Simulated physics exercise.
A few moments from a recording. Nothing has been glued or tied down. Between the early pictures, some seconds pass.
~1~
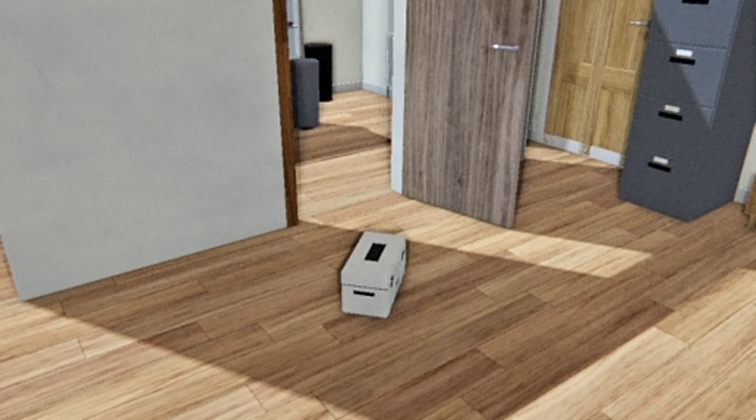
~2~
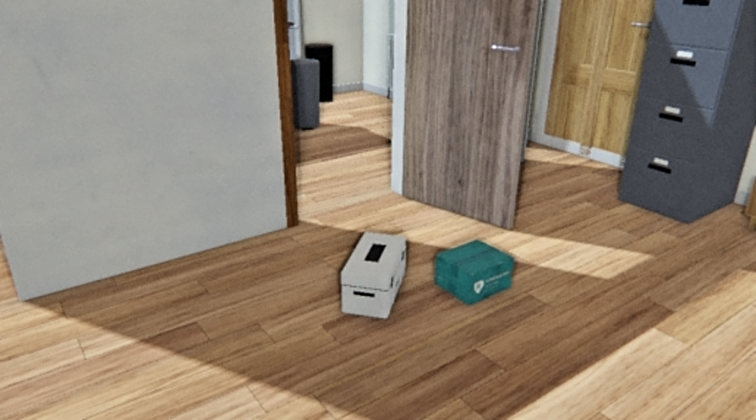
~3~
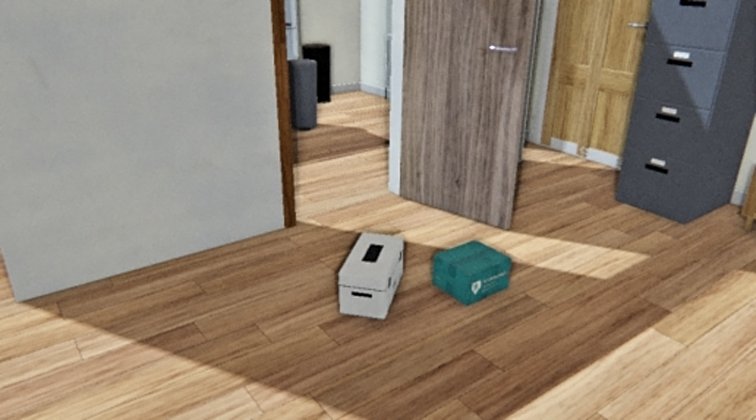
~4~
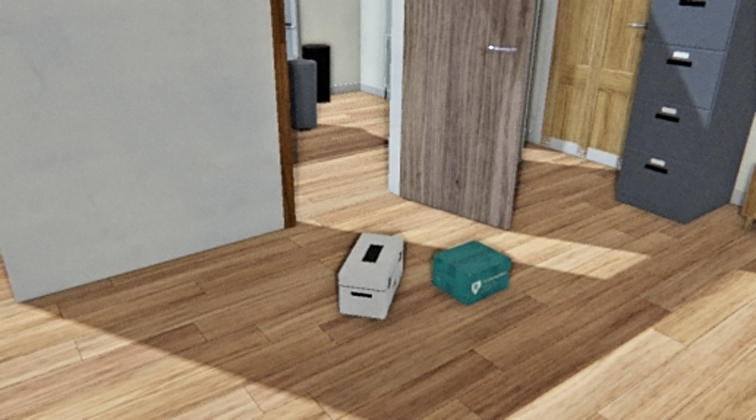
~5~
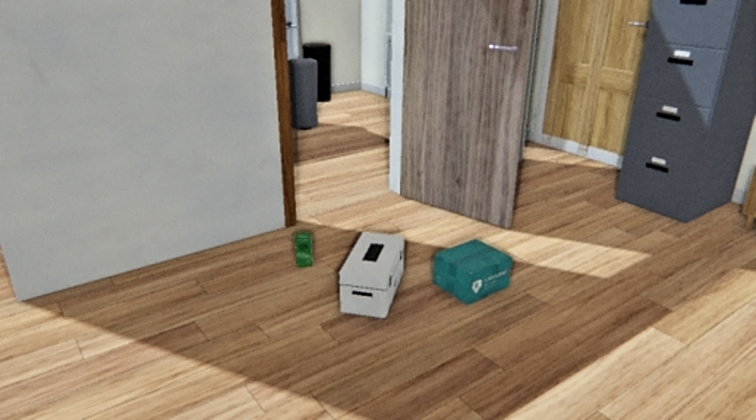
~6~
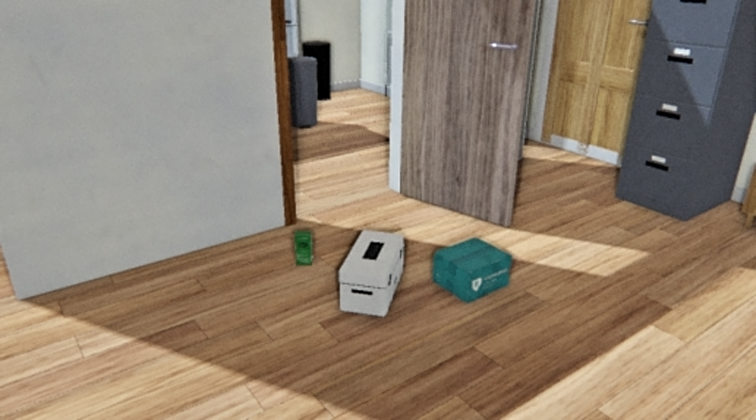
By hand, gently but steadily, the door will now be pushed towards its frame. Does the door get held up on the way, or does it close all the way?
Well, the door makes it all the way in the end.
Then, 0.50 s after the last picture, door 89° open.
Then, 0.90 s after the last picture, door 58° open.
Then, 1.20 s after the last picture, door 31° open.
Then, 1.40 s after the last picture, door 11° open.
At rest, door 0° open; all 3 in place. Seen from the same camera at the end, green carton near (304, 249).
